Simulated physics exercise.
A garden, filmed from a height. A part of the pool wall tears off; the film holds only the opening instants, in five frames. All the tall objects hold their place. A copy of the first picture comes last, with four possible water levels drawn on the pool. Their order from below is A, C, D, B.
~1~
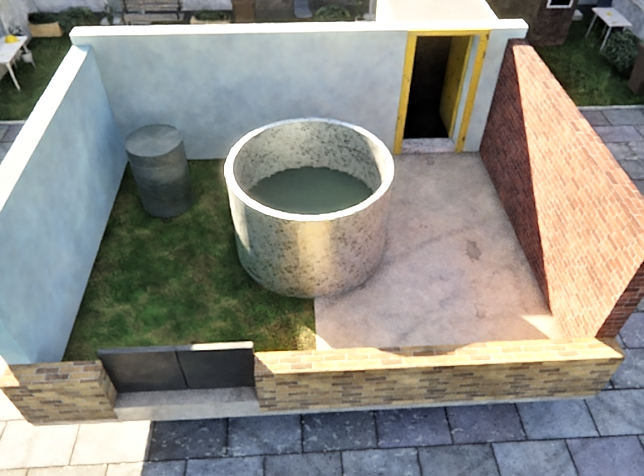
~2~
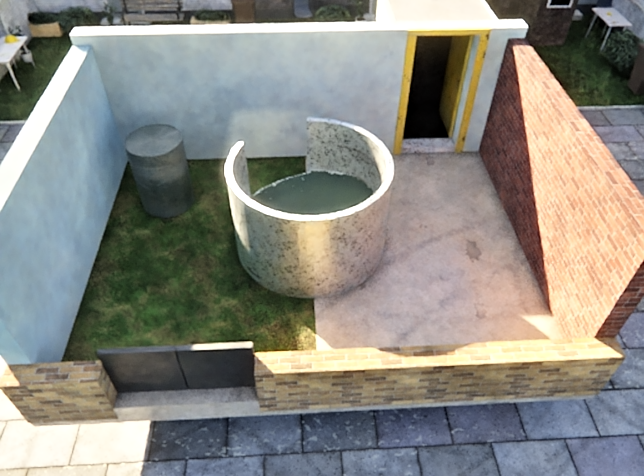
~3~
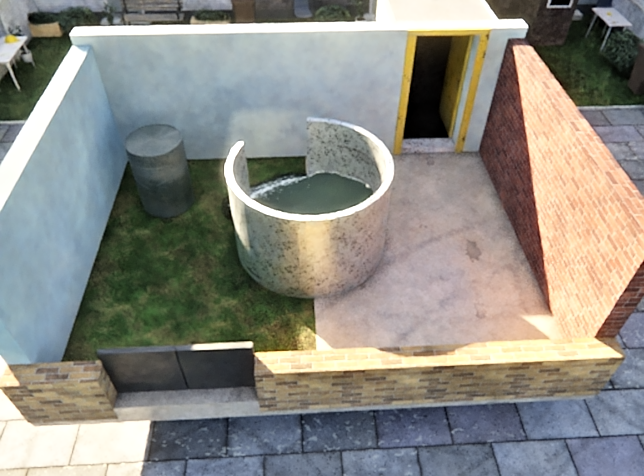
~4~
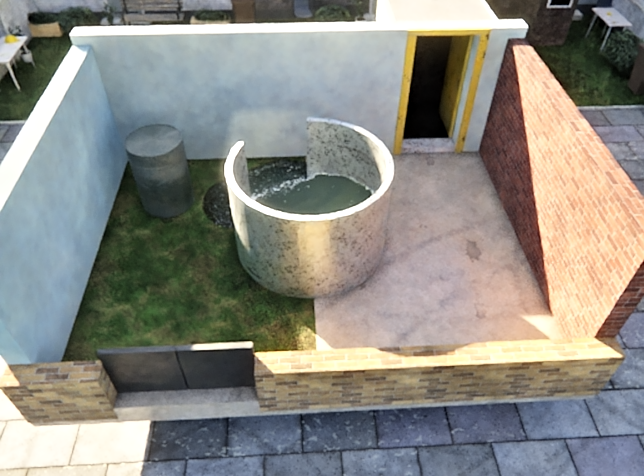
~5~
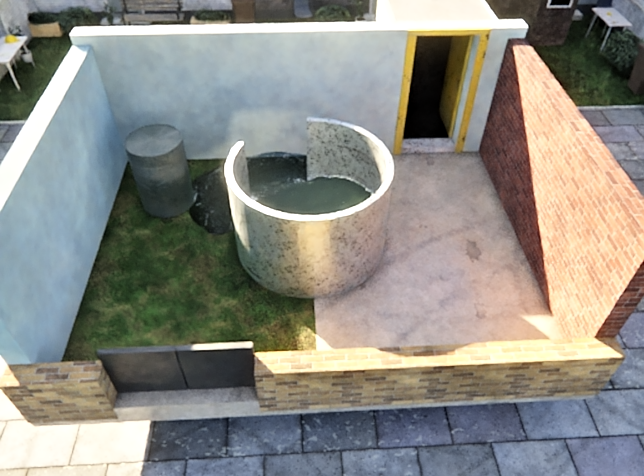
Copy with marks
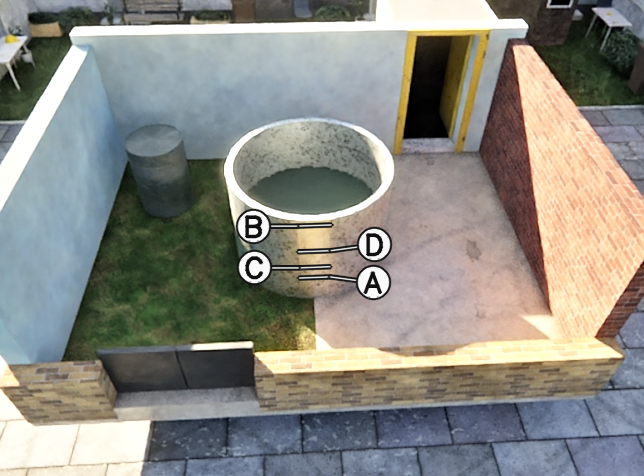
A small walled yard of grass and pale paving is seen from above by a still camera. A round, mottled stone tank of dark water stands mid-yard, with a grey cylinder to its left, a yellow-framed doorway behind, a red brick wall at right and a dark gate front left. A section of the tank's back rim disappears, and water pours through the gap, spreading over the grass behind and toward the cylinder.
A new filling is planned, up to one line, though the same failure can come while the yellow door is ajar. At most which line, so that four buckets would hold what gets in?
That is mark D.
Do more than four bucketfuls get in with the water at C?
No.
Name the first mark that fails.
That would be B.
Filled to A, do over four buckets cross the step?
No.
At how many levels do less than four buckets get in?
Three of the four.
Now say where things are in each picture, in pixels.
The first frame shows water in the pool at rest, its middle at (310, 210); foot of the yellow doorway at (427, 152); shut gate at (179, 354).
In the second frame, water covers 2 % of the ground, its front hidden from here.
In the third frame, water covers 4 % of the ground, its front hidden from here.
The fourth frame shows front seen at (210, 195), 8 % of the ground wet.
The fifth frame shows front seen at (200, 180), 12 % of the ground wet.
On the marked copy, A at (314, 277); B at (314, 225); C at (314, 267); D at (314, 251); from the bottom up A, C, D, B.
Choosing A, nothing gets over.
Choosing B, about 9 bucketfuls get in.
Choosing C, nothing gets over.
Choosing D, a splash gets over, under a bucket.
